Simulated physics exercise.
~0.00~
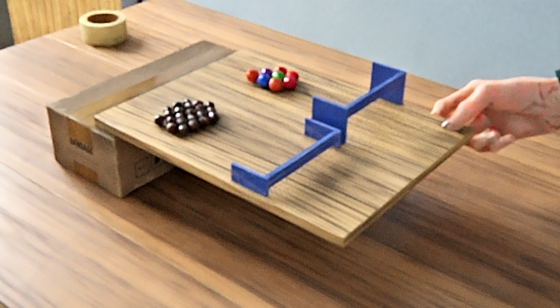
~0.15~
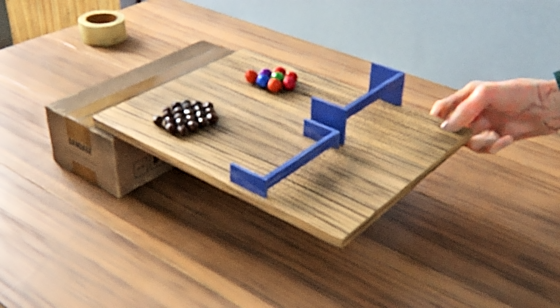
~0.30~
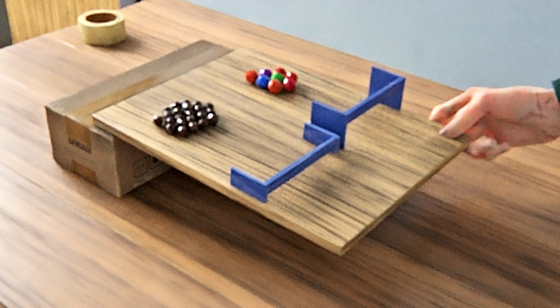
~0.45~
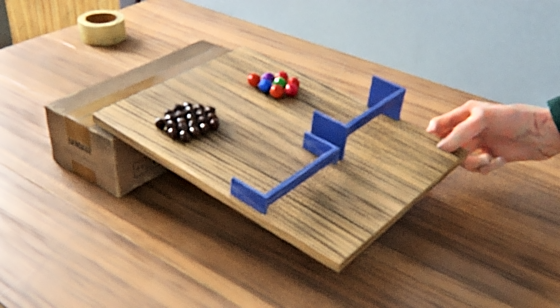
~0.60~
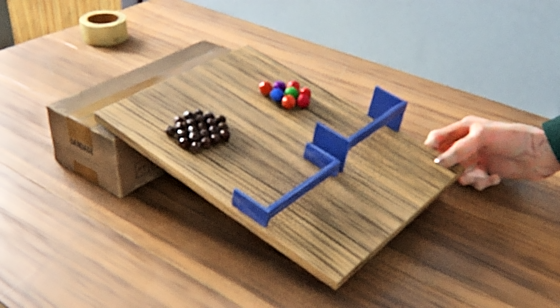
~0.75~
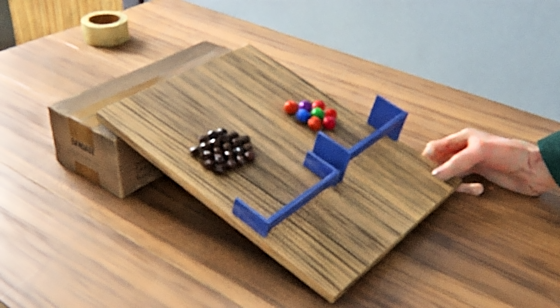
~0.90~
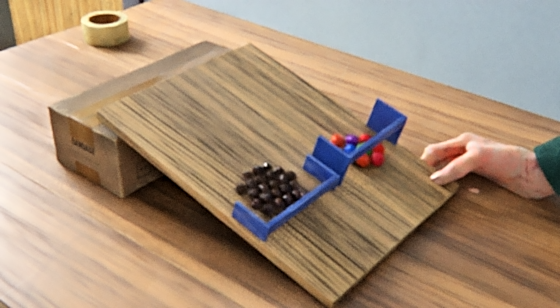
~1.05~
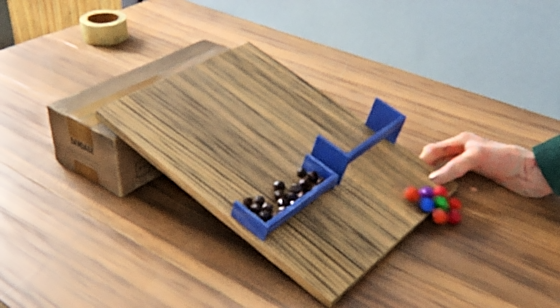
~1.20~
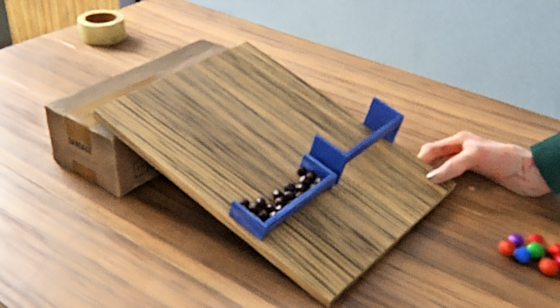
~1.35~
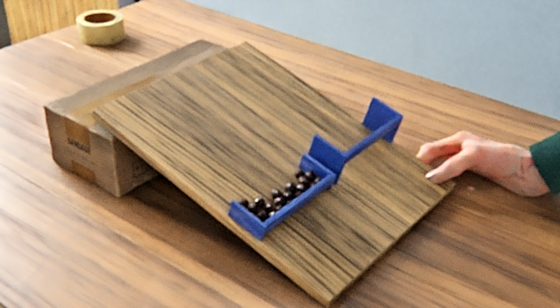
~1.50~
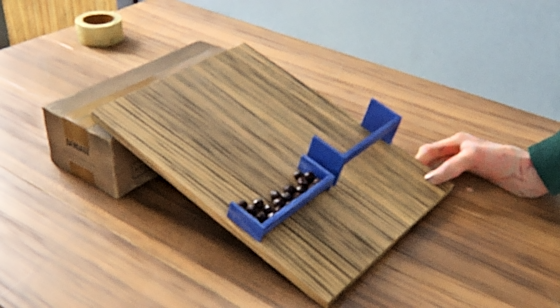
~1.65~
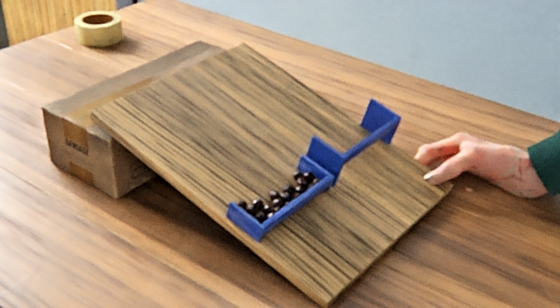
A wooden board, propped on a cardboard box at its left end and held by a hand at the right, carries a cluster of dark beads and a smaller group of colourful balls above two blue gates. The hand lowers its end toward the table, and the board tilts more steeply. Both groups start sliding down toward the gates. The dark beads gather against the nearer gate, while the colourful balls slip past the farther one, roll off the board and leave view on the right. The board rests sloping, with the dark beads still held behind their gate.
